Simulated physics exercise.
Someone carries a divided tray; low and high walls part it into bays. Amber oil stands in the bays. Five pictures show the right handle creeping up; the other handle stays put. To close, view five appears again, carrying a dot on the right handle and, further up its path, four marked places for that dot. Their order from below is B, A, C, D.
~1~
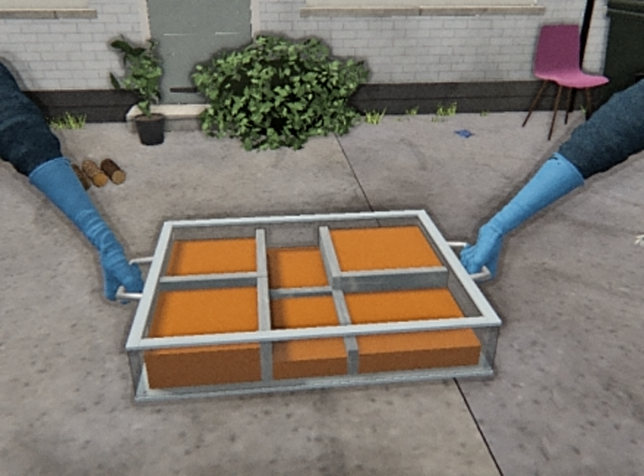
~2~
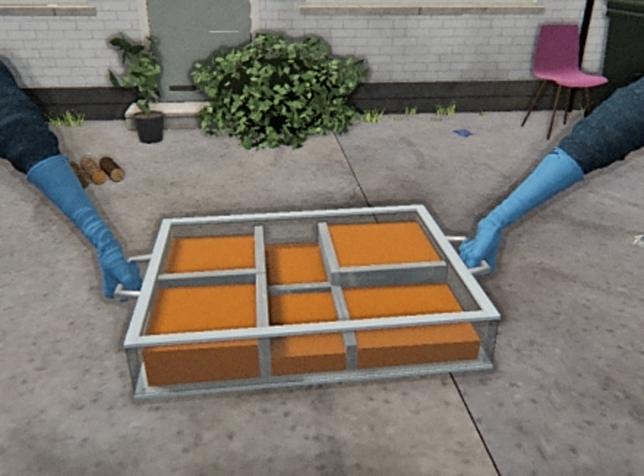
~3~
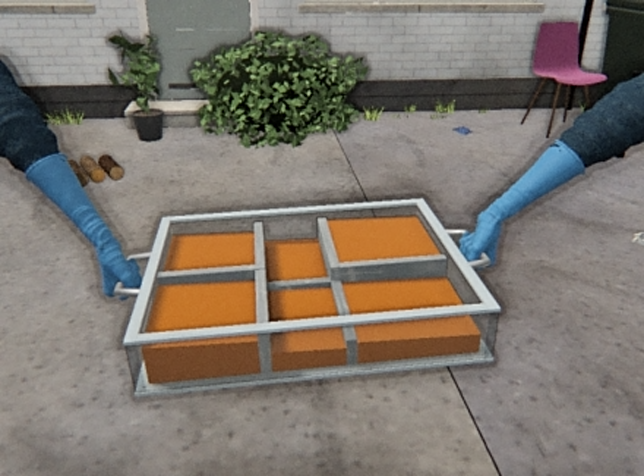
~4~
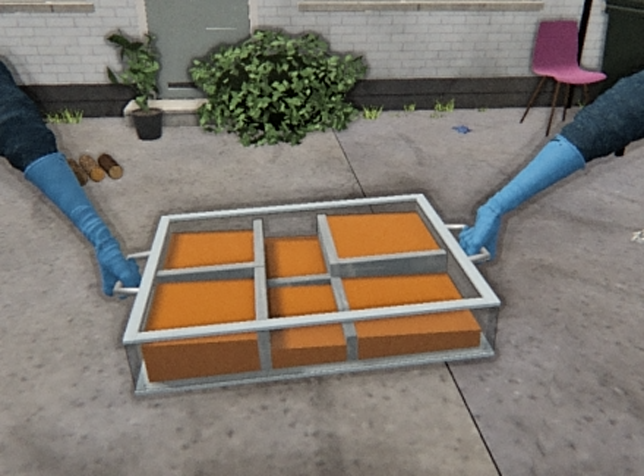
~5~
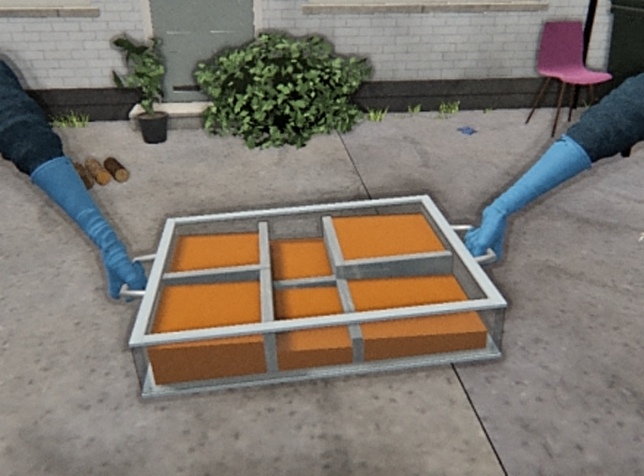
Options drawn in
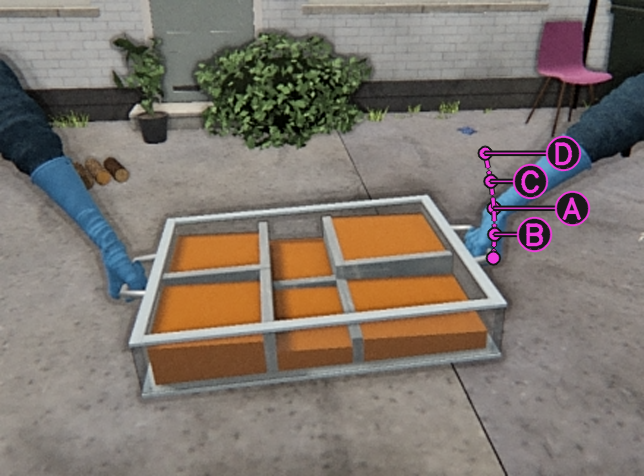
Blue-gloved hands holding a divided tray of amber liquid by its side handles, tilting it very slightly down to the left.
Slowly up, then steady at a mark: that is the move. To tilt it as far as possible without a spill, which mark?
The limit is C.
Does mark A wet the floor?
No.
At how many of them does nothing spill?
Three of the four.
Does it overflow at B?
No, not at all.
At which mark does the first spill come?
It is D.
On the marked copy, A at (494, 208); B at (494, 234); C at (490, 181); D at (485, 153).
With A, nothing spills; the back right bay holds the most.
With B, nothing spills; the back right bay holds the most.
With C, nothing spills; the back left bay holds the most.
With D, about 8 % goes over the rim.
